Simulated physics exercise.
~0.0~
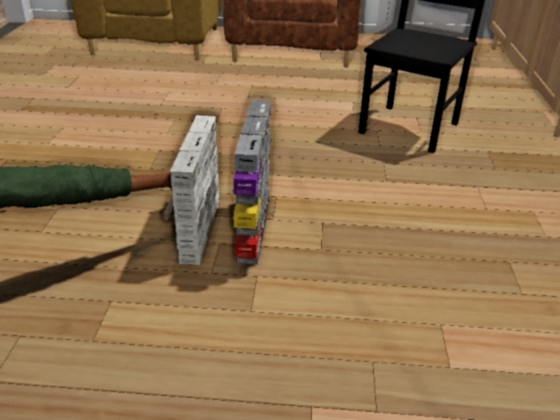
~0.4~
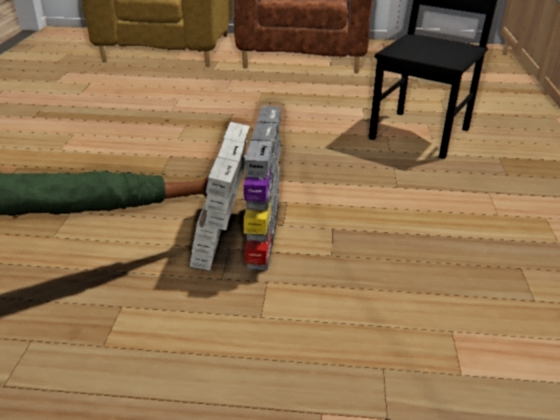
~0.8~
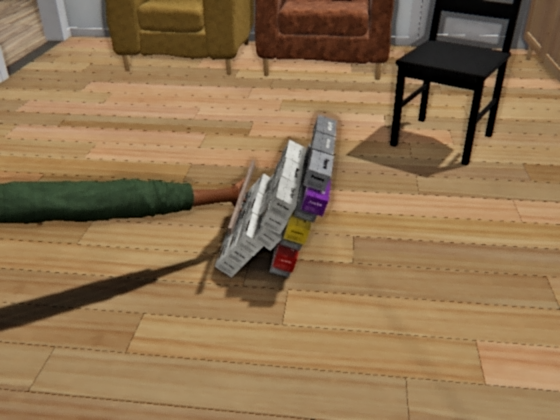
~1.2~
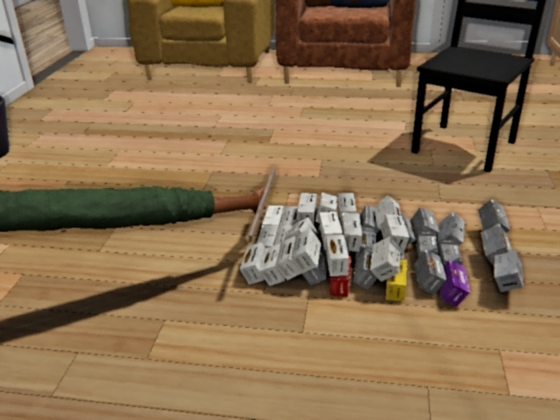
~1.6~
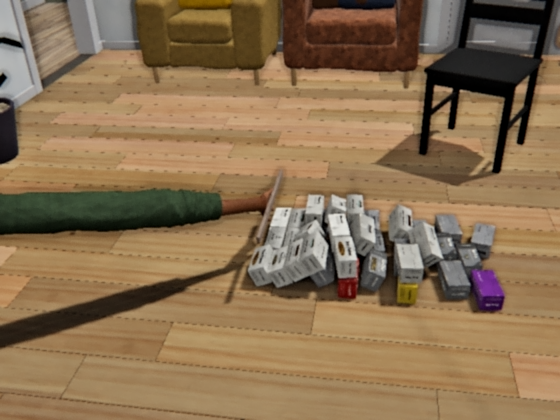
In this clip, an arm in a green sleeve pushes a thin strip into a stack of pale packets, which leans into a second stack bearing purple, yellow and red packets. Both topple rightward and end scattered across the wooden floor, the purple packet near the far right.
